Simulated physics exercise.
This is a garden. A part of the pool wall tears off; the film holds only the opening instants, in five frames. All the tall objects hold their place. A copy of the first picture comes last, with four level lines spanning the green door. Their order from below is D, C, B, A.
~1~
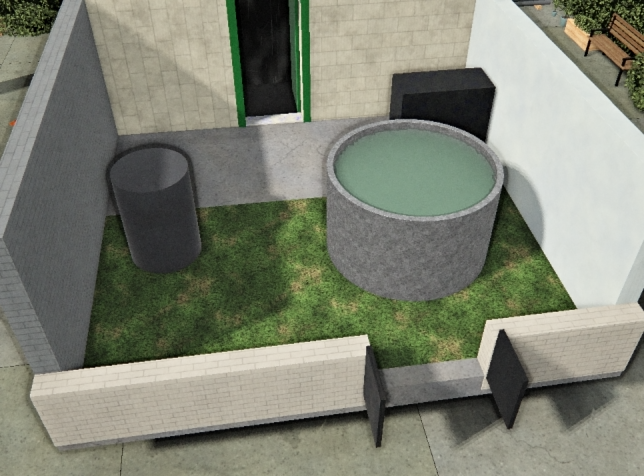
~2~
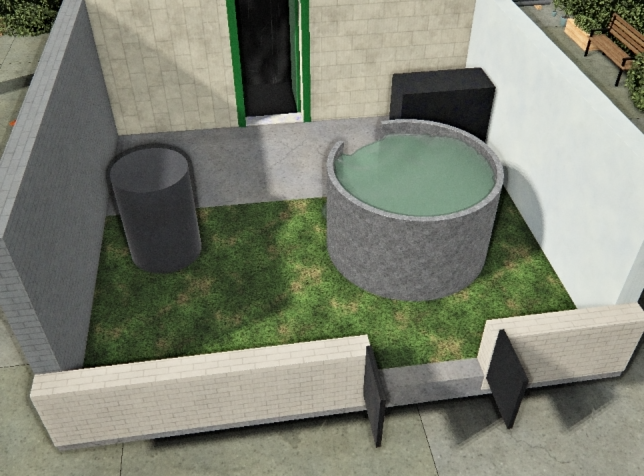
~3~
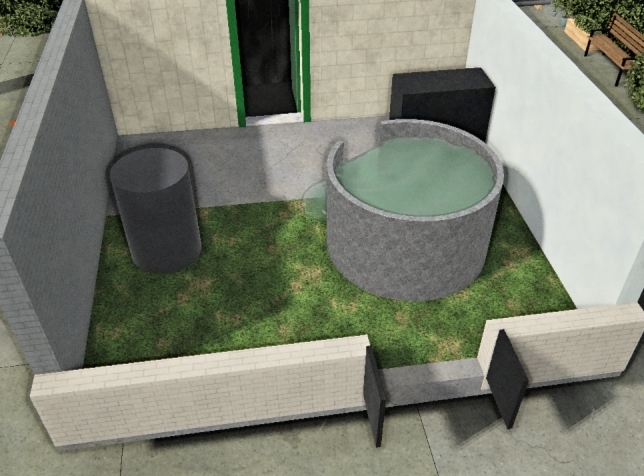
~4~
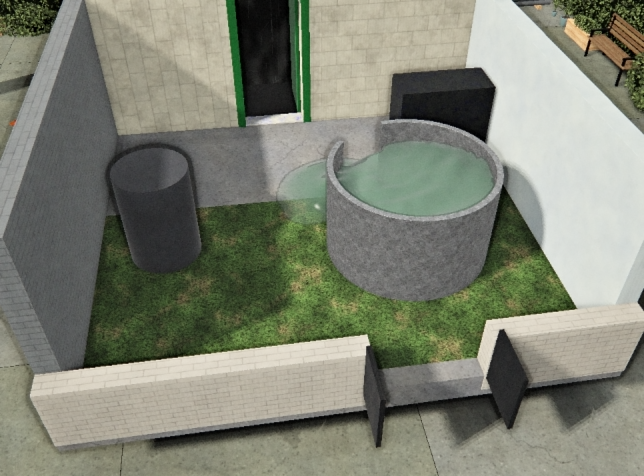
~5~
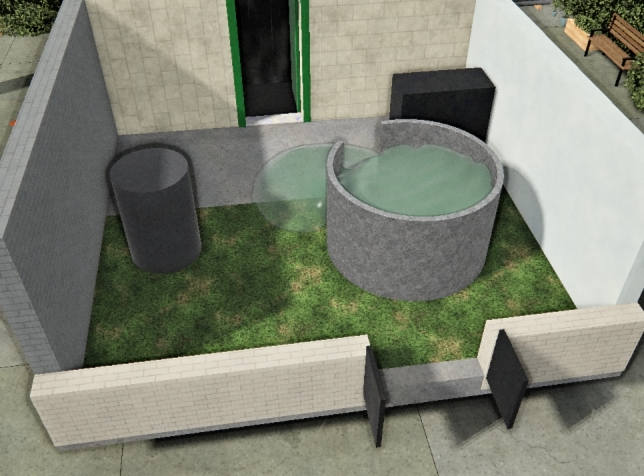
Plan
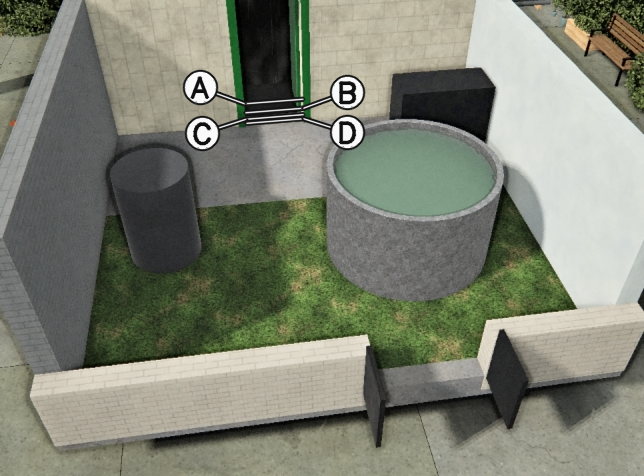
Green water in a round stone pool pours out through a gap that opens at the pool's back left side, then spreads leftward over the grass and paving of a walled garden, while a dark cylinder nearby stays still.
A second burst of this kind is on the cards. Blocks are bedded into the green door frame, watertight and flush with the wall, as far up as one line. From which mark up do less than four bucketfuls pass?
I would pick line A.
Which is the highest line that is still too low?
The answer is B.
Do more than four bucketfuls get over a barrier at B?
Yes.
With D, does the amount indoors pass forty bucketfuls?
Yes.
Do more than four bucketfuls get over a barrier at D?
Yes, that goes wrong.
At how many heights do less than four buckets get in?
One of them.
On the marked copy, A at (274, 101); B at (274, 110); C at (274, 116); D at (275, 121); from the bottom up D, C, B, A.
For line A, a splash gets over, under a bucket.
For line B, about 8 bucketfuls get in.
For line C, dozens of bucketfuls pour in.
For line D, dozens of bucketfuls pour in.
